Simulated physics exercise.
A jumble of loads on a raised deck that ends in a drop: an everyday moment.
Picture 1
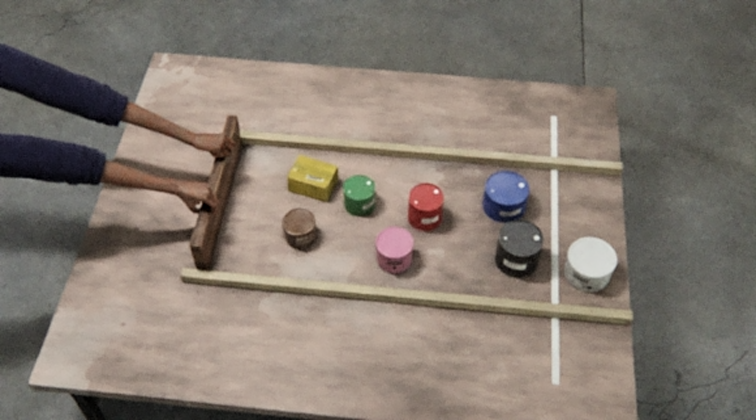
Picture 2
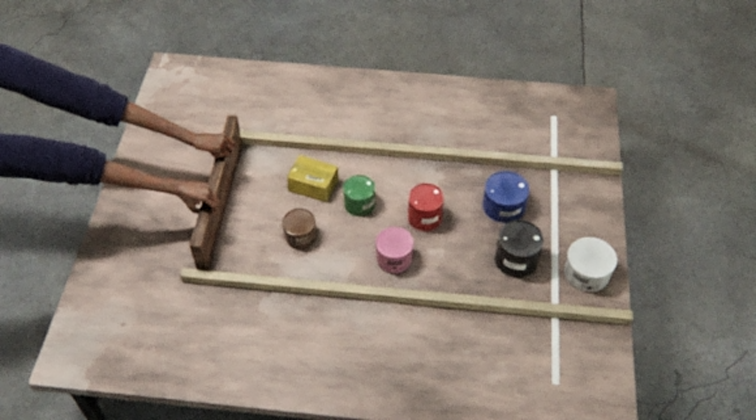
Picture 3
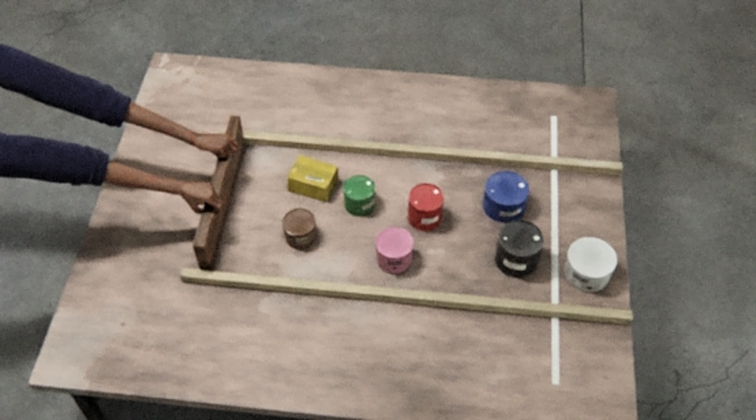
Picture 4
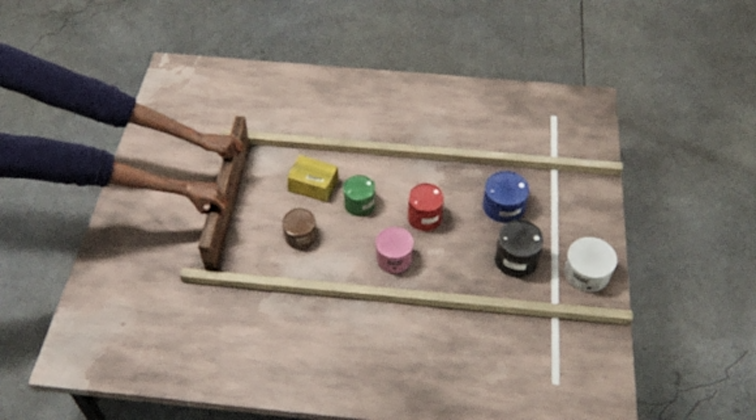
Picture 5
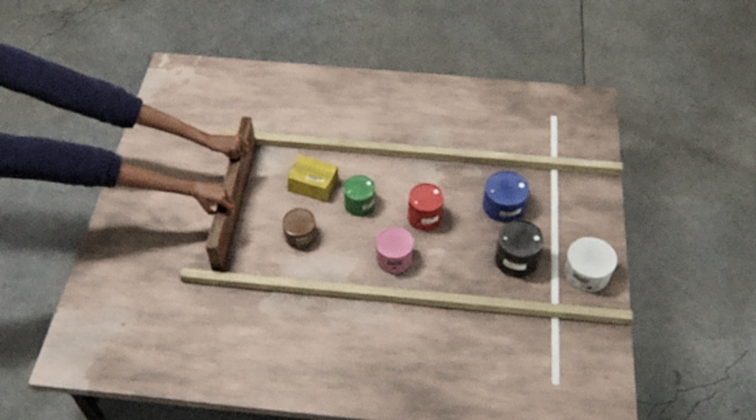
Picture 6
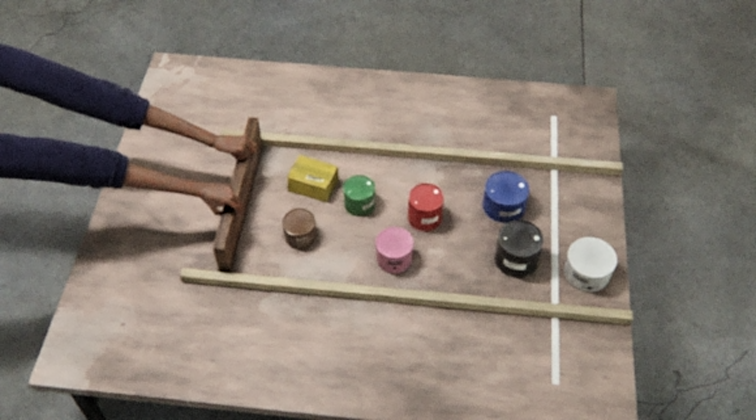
Two hands slide a wooden plank slowly right across a table toward several still, colourful containers.
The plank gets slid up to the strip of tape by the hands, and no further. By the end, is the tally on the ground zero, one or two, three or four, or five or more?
The drop count fails to reach three, yet is not nil.
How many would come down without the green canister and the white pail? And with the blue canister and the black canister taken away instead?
Try 1: 0; try 2: 0.
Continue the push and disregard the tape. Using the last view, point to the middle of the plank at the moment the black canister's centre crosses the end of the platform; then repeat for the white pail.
The middle would be close to (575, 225) and then close to (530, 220).
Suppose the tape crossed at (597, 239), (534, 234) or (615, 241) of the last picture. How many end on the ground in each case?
Per try: 4; 1; 8.
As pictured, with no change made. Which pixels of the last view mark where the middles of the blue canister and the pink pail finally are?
Final positions - blue canister around (622, 202), pink pail around (576, 283).
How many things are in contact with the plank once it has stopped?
All in all, 4.
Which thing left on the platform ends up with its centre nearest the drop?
Foremost: The blue canister.
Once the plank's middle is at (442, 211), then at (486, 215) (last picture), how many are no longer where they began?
First 6, then 7.
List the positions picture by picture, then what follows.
White pail (590, 265); black canister (519, 249); blue canister (506, 197); plank (218, 192); tape (555, 236), in the first picture.
Black canister (519, 249); brown pail (300, 229), in the second picture.
Blue canister (506, 197); green canister (359, 196), in the third picture.
White pail (590, 265); red canister (426, 208), in the fourth picture.
Black canister (519, 249); yellow parcel (313, 179), in the fifth picture.
White pail (590, 265); black canister (519, 249); blue canister (506, 197); plank (240, 193); tape (555, 236), in the sixth picture.
Soon after, none off yet; white pail at rest near (590, 265); black canister at rest near (519, 249); blue canister at rest near (506, 197).
At rest, the number that fall off is one or two; fallen, white pail.
